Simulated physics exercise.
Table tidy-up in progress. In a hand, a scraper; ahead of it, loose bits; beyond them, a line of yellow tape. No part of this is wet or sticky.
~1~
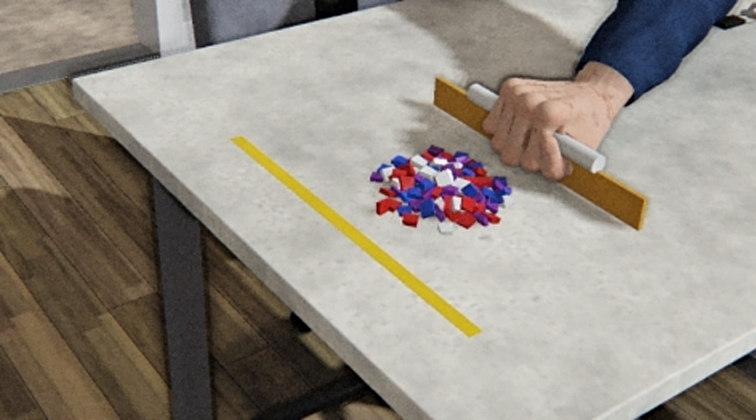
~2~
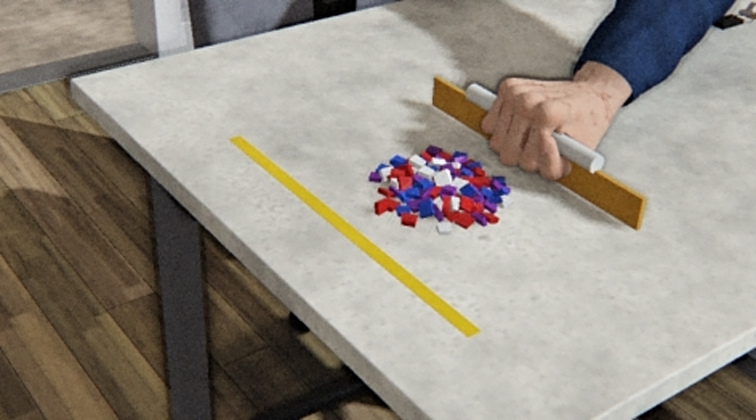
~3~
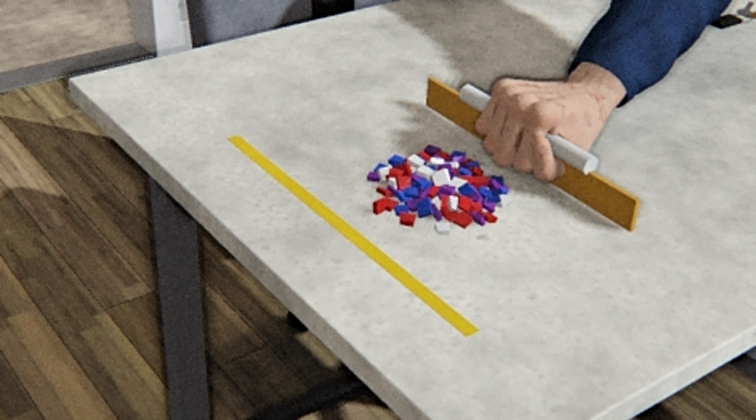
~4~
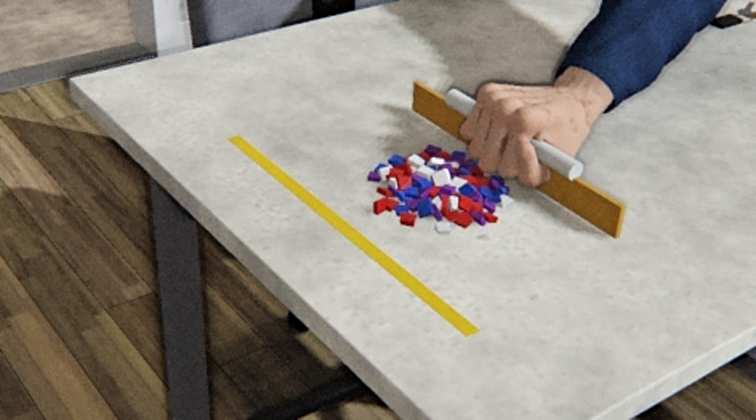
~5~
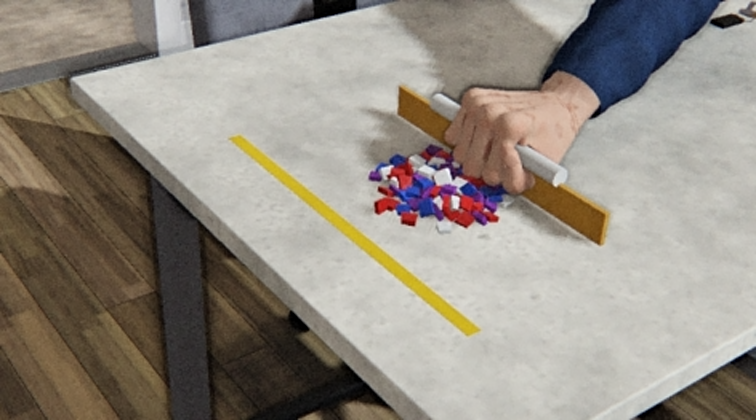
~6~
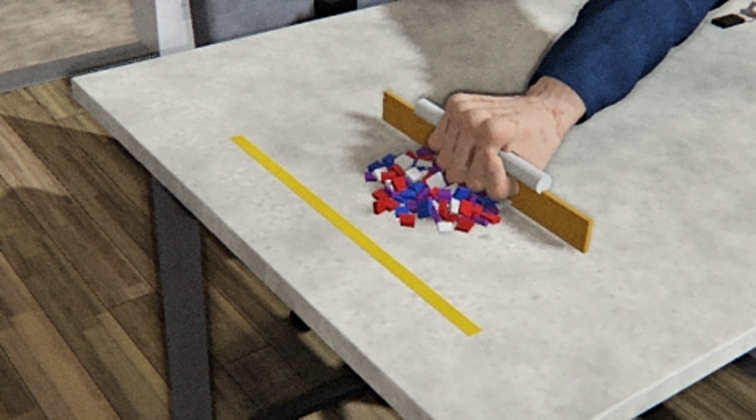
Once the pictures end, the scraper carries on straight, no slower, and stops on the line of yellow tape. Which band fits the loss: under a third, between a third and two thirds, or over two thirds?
The amount knocked off never gets to a third.
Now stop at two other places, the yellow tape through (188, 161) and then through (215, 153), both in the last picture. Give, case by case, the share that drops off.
Try 1 gives 90 %, try 2 gives 50 %.
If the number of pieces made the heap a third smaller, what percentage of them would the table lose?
Close to 0 per cent of the heap.
Soon after the last picture, scraper still moving, near (408, 173); heap all on the table, its front near (309, 229).
A little later, scraper stopped at the yellow tape; heap a stray few over the edge.
At rest, scraper stopped at the yellow tape; heap a stray few over the edge.
